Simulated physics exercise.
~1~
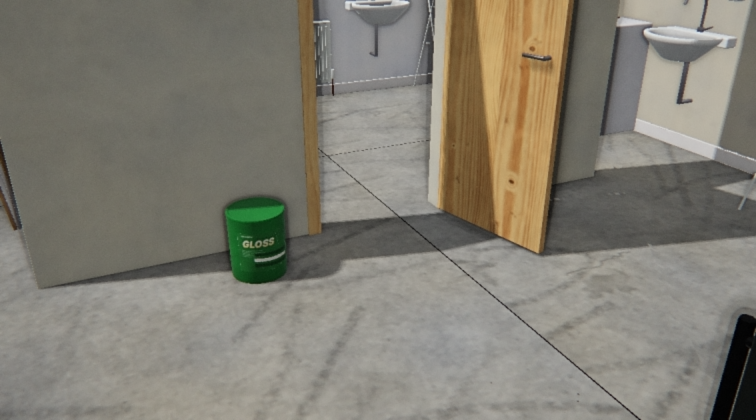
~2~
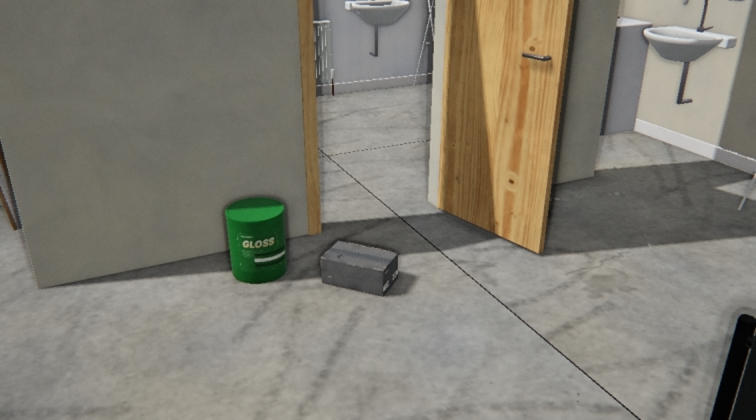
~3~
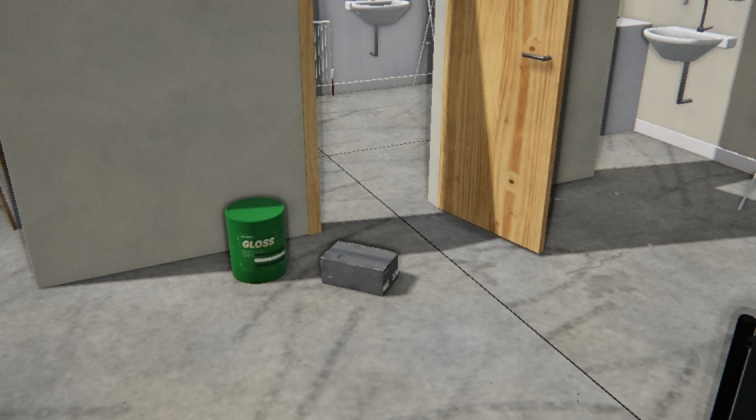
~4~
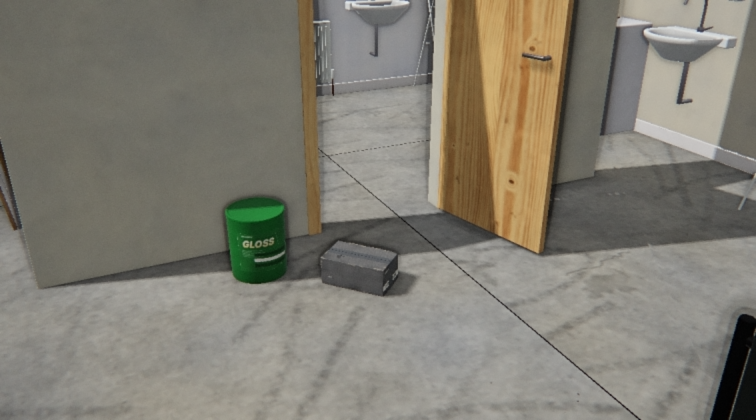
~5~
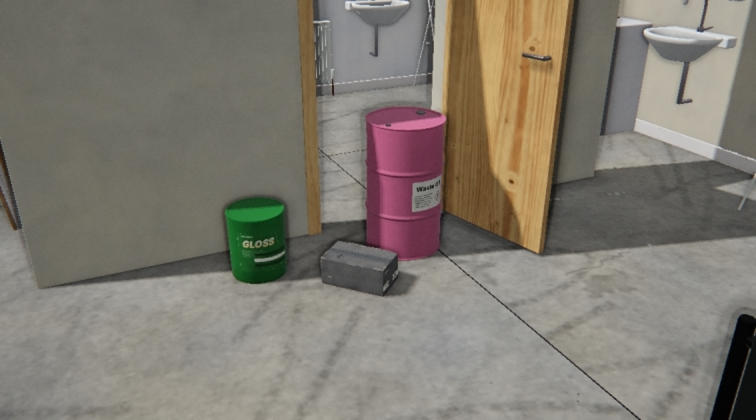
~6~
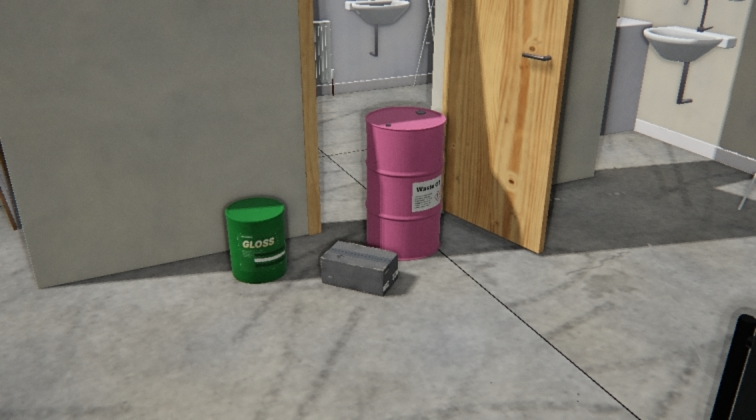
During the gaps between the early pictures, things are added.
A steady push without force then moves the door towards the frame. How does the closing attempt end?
It ends with the door caught before the frame.
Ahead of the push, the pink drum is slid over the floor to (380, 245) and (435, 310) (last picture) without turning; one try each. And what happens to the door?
Door, in order of tries: Obstructed, fully closed.
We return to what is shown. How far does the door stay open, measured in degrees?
Around 60 degrees.
Then, 0.50 s past the last view, open by 95°.
Then, 0.80 s past the last view, open by 84°.
Then, 1.00 s past the last view, open by 76°.
Then, 1.30 s past the last view, open by 63°.
Finally, open by 62°; all 3 still in place. Final places as the last picture's camera would see them, pink drum near (403, 183).
